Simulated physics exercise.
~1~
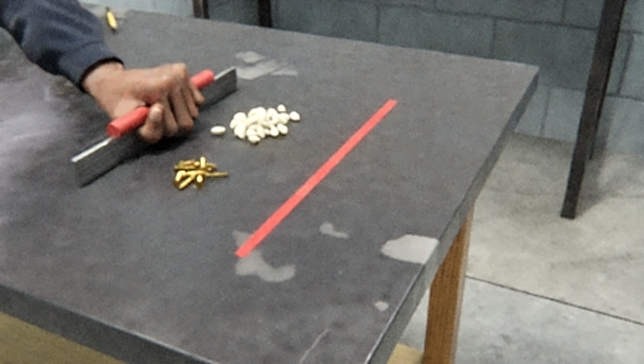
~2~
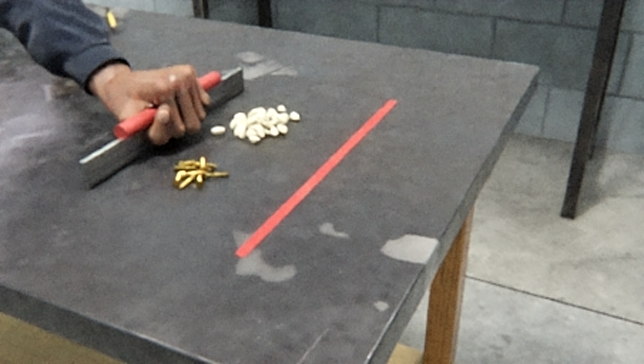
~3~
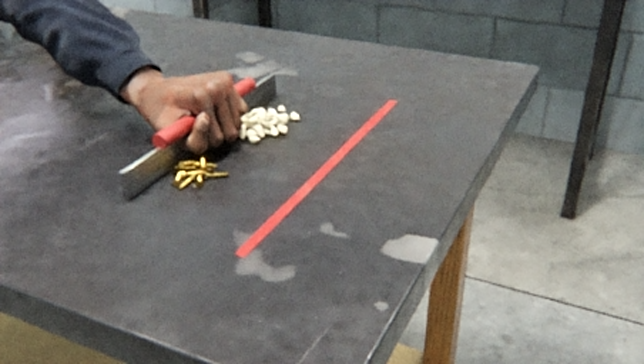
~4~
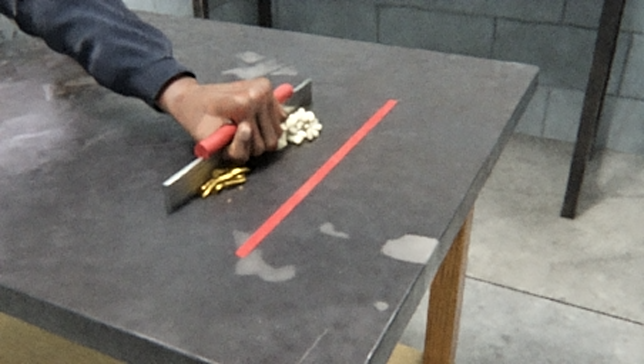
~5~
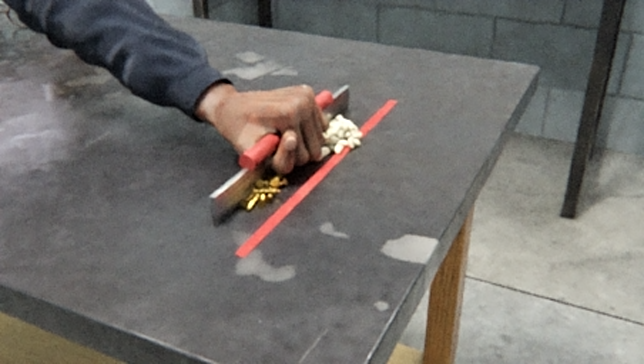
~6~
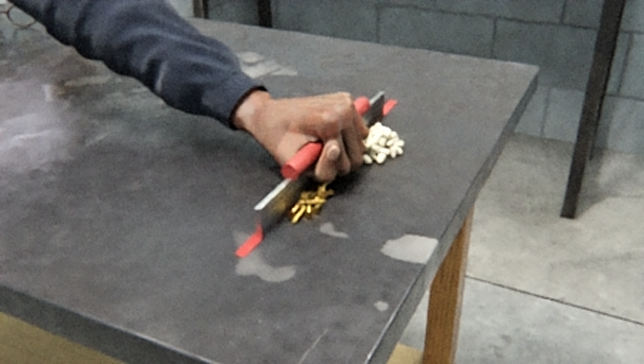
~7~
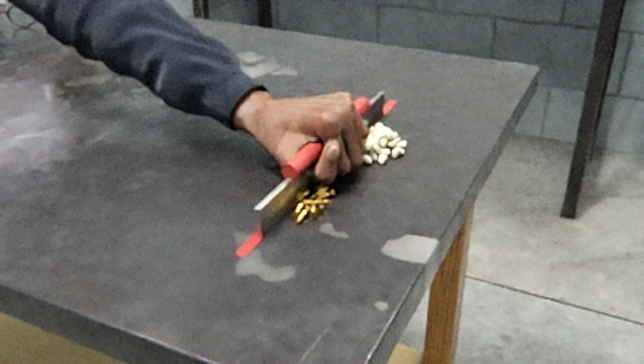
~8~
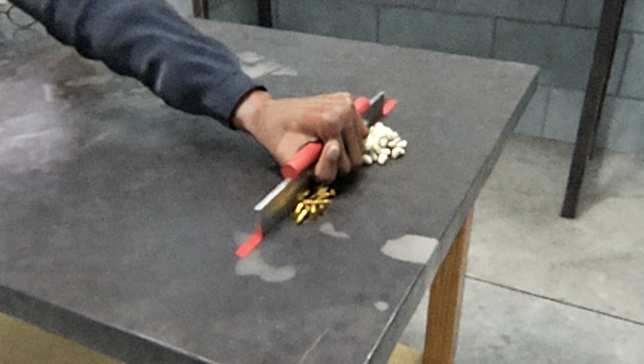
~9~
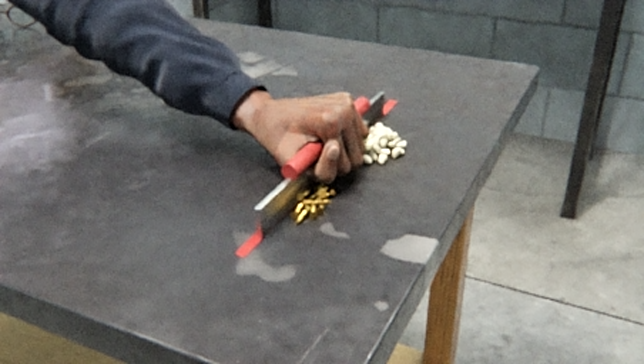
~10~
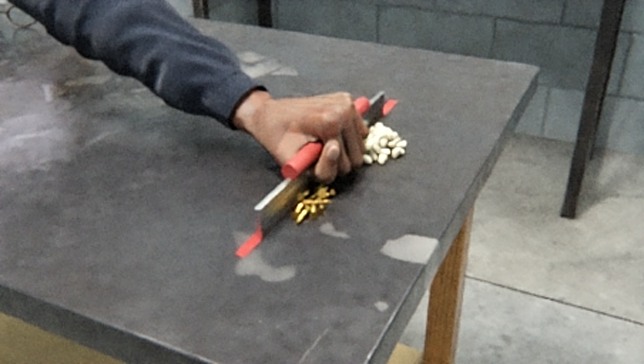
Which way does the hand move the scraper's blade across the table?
The blade moves to the right, toward the strip of red tape.
